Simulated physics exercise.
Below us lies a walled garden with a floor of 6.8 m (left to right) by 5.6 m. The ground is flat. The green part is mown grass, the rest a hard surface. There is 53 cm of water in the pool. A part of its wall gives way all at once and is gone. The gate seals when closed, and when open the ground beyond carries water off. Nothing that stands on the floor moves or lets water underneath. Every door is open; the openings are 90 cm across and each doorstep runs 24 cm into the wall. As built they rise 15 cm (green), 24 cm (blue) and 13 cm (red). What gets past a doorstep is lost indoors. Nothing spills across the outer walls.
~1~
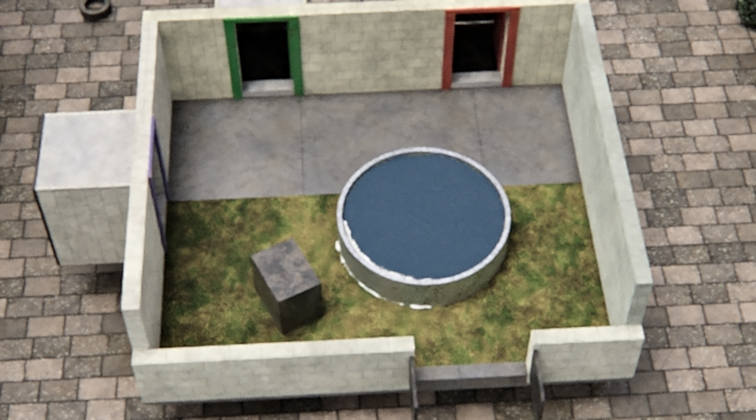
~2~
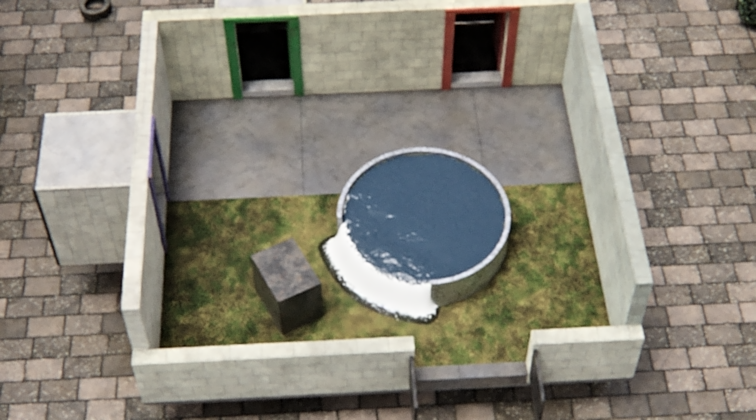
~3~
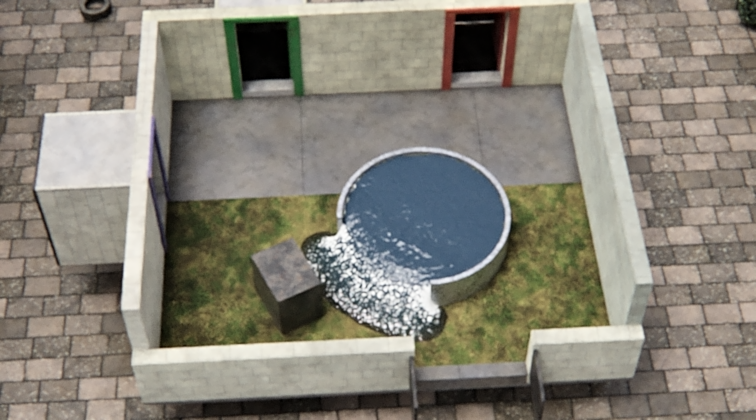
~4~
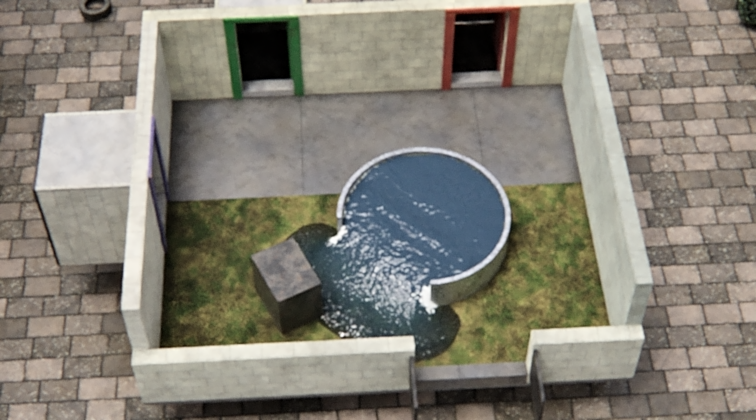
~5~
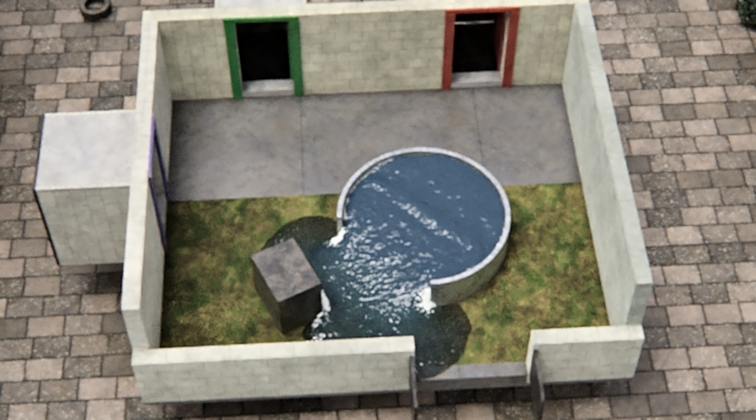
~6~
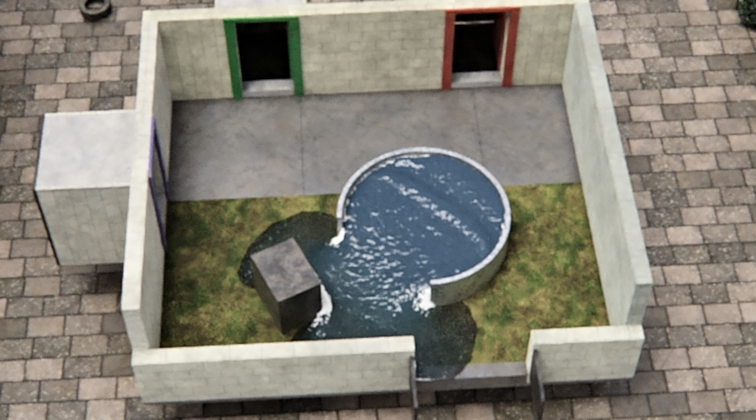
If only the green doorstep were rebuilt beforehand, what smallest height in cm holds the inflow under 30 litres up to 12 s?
Close to 8 cm is just enough.
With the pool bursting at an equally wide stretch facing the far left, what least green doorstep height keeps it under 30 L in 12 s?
About 18 cm.
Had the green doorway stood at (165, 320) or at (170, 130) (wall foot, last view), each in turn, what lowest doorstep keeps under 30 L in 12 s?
About 13.0 and 7.5 cm.
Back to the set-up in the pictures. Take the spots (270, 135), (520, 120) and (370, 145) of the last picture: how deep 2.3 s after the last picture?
In that order: 1, 0 and 0 cm.
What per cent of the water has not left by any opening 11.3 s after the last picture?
About 84 per cent.
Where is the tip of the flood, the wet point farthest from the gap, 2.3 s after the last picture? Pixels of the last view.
Near (170, 164).
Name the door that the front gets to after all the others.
Last comes the red one.
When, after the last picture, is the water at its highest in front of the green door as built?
Near 5.0 s.
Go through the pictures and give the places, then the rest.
In the first picture, the pool at (424, 216) is whole and still, 53 cm deep; the green door at (265, 55) is dry.
In the second picture, the front is at (325, 256), 0.3 m from the gap at (369, 279); 0.5 m2 of floor is wet, 53 cm left at the back.
In the third picture, the gap is at (369, 281), the front 0.6 m out at a hidden place; the back of the pool holds 53 cm.
In the fourth picture, the front is at a hidden place, 1.0 m from the gap at (369, 281); 2.7 m2 of floor is wet, 53 cm left at the back.
In the fifth picture, the front is at a hidden place, 1.4 m from the gap at (369, 282); 3.9 m2 of floor is wet, 53 cm left at the back.
In the sixth picture, the gap is at (369, 282), the front 1.6 m out at a hidden place; the back of the pool holds 53 cm; 2.8 m in a straight line remain to the green door at (265, 55).
Then, 0.7 s after the last picture water covers 20 % of the floor, deepest (41 cm) near (354, 369); it has not reached the green door.
Then, 2.3 s after the last picture water covers 50 % of the floor, deepest (30 cm) near (171, 379); it has not reached the green door.
Then, 11.3 s after the last picture water covers 100 % of the floor, deepest (11 cm) near (505, 93); 6 cm at the green door, 0 litres in over its 15 cm doorstep.
At the green door as built, the water peaked near 15 cm, 4.9 s after the last picture.
Run again over the same 12 s with other heights there, 47 litres in over 6.5 cm, 12 litres over 10 cm. The limit of 30 litres is kept from about 8 cm up.
